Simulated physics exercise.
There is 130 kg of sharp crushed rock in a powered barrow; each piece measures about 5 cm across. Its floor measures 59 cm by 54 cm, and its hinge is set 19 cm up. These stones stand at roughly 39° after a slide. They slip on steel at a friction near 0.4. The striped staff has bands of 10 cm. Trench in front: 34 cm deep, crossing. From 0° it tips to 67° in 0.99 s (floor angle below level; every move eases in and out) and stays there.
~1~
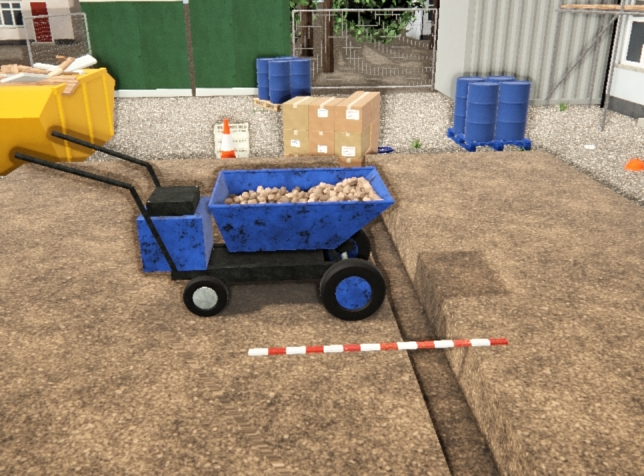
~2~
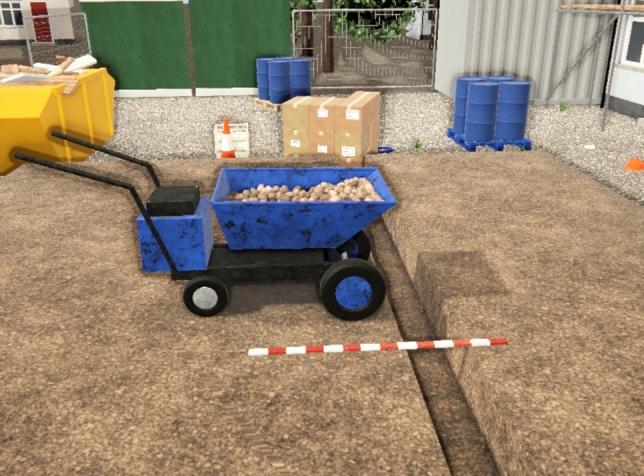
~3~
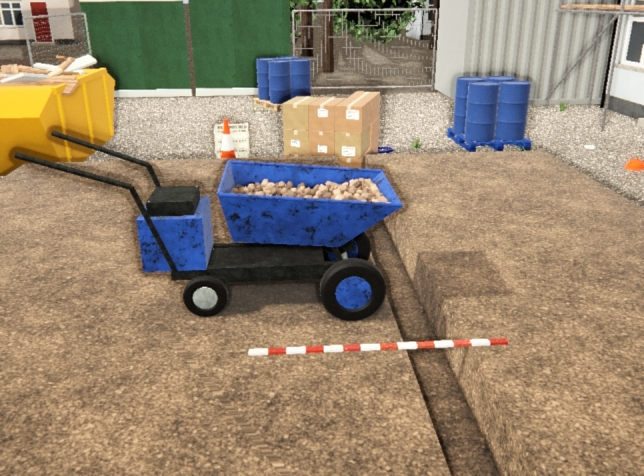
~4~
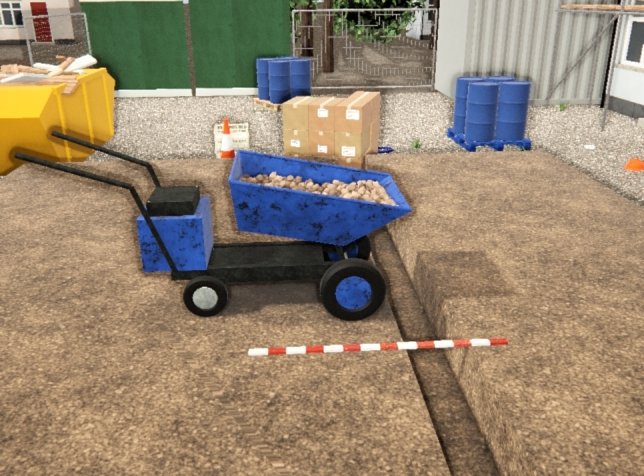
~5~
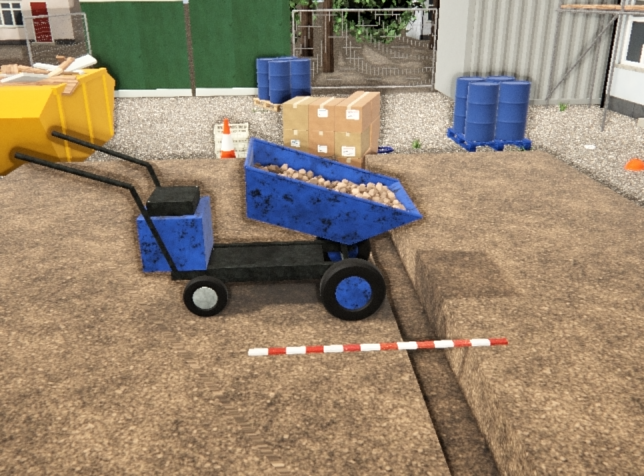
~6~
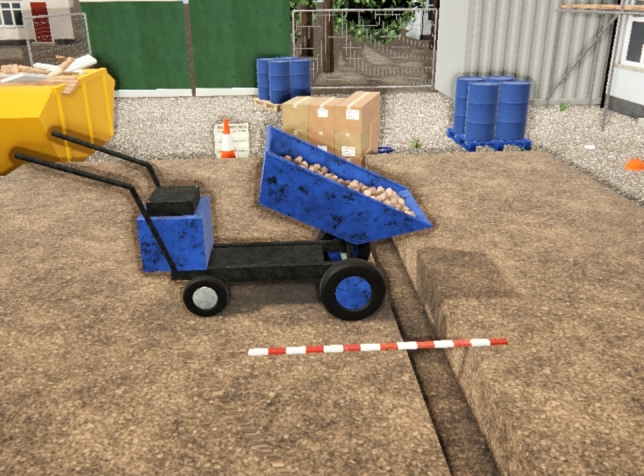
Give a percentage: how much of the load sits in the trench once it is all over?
19 %.
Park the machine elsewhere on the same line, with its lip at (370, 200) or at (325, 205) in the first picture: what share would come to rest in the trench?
Result: Close to 45 then close to 100 per cent.
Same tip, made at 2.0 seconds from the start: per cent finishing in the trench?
I'd put it at some 25 in a hundred.
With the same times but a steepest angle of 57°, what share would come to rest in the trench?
With that change, near 15 per cent.
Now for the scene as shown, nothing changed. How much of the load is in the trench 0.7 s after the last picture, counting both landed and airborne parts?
Close to 0 per cent at that time.
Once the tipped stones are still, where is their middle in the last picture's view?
The resting stones are centred at roughly (473, 288).
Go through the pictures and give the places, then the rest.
The tray is at 0°, its lip at (394, 202); the top of the load is at (357, 186), in the first picture.
The tray is at 1°, its lip at (396, 203); the top of the load is at (345, 186), in the second picture.
Lip at (403, 205), floor tilted 5°, highest stones at (302, 187), in the third picture.
The tray is at 11°, its lip at (411, 210); the top of the load is at (273, 181), in the fourth picture.
The tray is at 18°, its lip at (422, 217); the top of the load is at (262, 171), in the fifth picture.
Lip at (432, 226), floor tilted 26°, highest stones at (276, 160), in the sixth picture.
Then, 0.3 s after the last picture the floor is at 56°, 100 % in the tray; the foremost stones are at (438, 249).
Then, 0.7 s after the last picture the floor is at 67°, 73 % in the tray, 27 % past the trench; the foremost stones are at (493, 292).
Then, 1.0 s after the last picture the floor is at 67°, 23 % in the tray, 1 % in the trench, 76 % past the trench; the foremost stones are at (558, 285).
Then, 3.0 s after the last picture the floor is at 67°, 1 % in the tray, 19 % in the trench, 79 % past the trench; the foremost stones are at (590, 286).
